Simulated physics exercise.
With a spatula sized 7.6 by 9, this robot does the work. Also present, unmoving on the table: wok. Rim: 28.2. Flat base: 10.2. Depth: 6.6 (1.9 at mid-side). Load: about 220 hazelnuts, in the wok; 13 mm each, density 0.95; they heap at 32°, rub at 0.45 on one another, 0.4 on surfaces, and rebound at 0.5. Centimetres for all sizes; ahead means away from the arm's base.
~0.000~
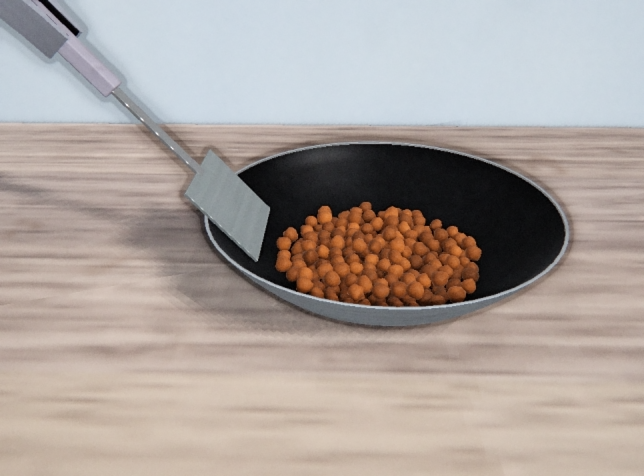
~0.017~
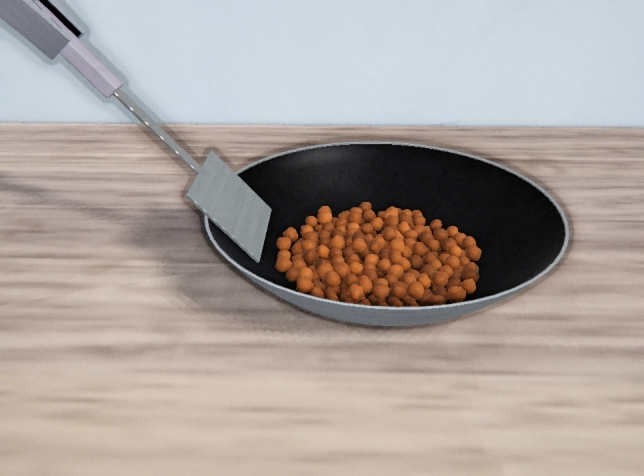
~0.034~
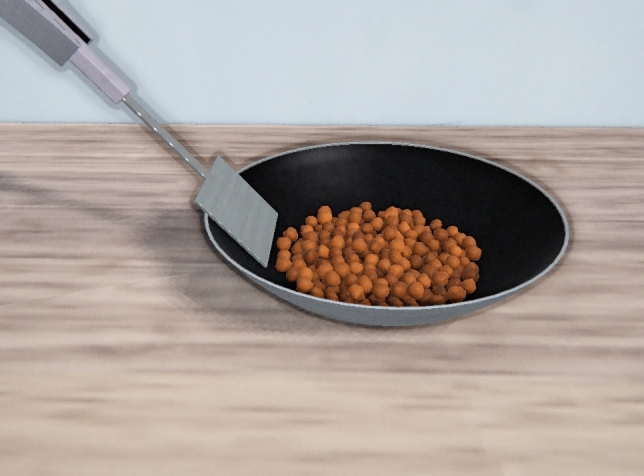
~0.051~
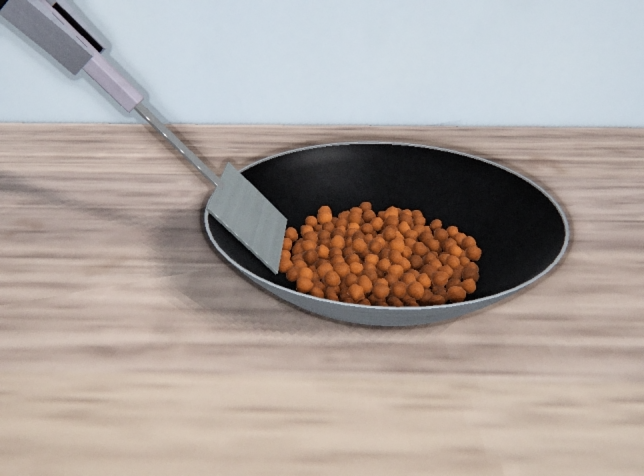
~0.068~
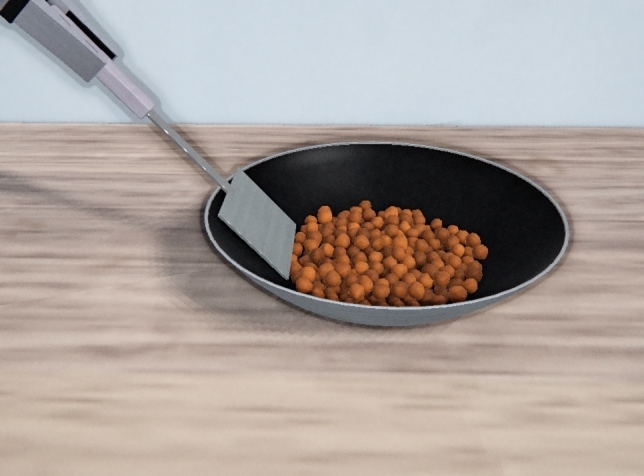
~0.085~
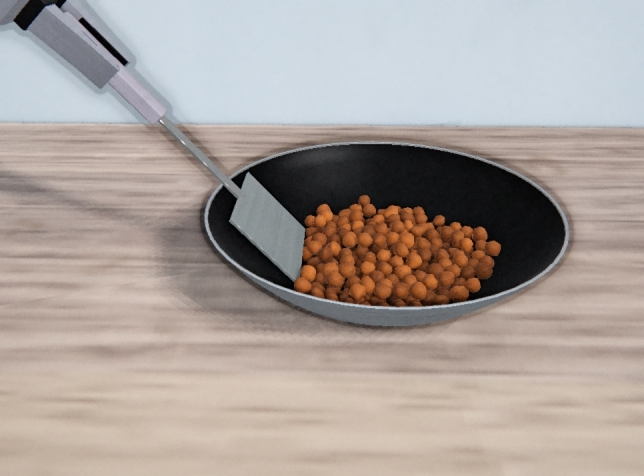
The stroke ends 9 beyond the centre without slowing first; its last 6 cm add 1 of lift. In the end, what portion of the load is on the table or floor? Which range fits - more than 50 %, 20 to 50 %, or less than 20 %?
The range that fits is less than 20 %.
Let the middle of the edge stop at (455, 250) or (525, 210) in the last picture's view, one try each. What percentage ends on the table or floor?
About 0 and 40 per cent.
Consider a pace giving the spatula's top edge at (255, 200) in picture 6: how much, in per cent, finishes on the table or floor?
Roughly 20 per cent.
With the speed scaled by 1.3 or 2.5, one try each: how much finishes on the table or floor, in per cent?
The two tries give about 10 and 50 in a hundred.
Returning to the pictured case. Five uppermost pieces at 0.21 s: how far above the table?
Height: Approx. 5 cm.
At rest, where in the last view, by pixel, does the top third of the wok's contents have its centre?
(505, 221).
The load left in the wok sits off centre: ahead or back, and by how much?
Ahead of centre, roughly 5.0 centimetres.
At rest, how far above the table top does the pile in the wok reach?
About 7.5 cm.
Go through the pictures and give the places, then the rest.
In the first picture, spatula top edge at (198, 170), sloping 49°; upper third of the load around (384, 247), from x 285 to 475, top at y 205; 224 in the wok.
In the second picture, spatula top edge at (200, 171), sloping 49°; upper third of the load around (384, 247), from x 285 to 475, top at y 205.
In the third picture, spatula top edge at (207, 176), sloping 49°; upper third of the load around (384, 247), from x 285 to 475, top at y 205.
In the fourth picture, spatula top edge at (218, 183), sloping 49°; upper third of the load around (384, 247), from x 285 to 475, top at y 205.
In the fifth picture, spatula top edge at (229, 189), sloping 49°; upper third of the load around (390, 249), from x 290 to 480, top at y 205.
In the sixth picture, spatula top edge at (240, 195), sloping 49°; upper third of the load around (397, 248), from x 295 to 495, top at y 200; 224 in the wok.
By 0.21 s, sloping 49°, highest piece 5 above the table; 224 in the wok.
By 0.33 s, sloping 49°, highest piece 7 above the table; 224 in the wok.
By 0.59 s, sloping 49°, highest piece 8 above the table; 200 in the wok, 19 on the table or floor, 5 on the blade or in flight.
By 1.64 s, sloping 49°, highest piece 7 above the table; 200 in the wok, 24 on the table or floor.
Final count, 200 in the wok, 24 on the table or floor. That is 11 % on the table or floor.
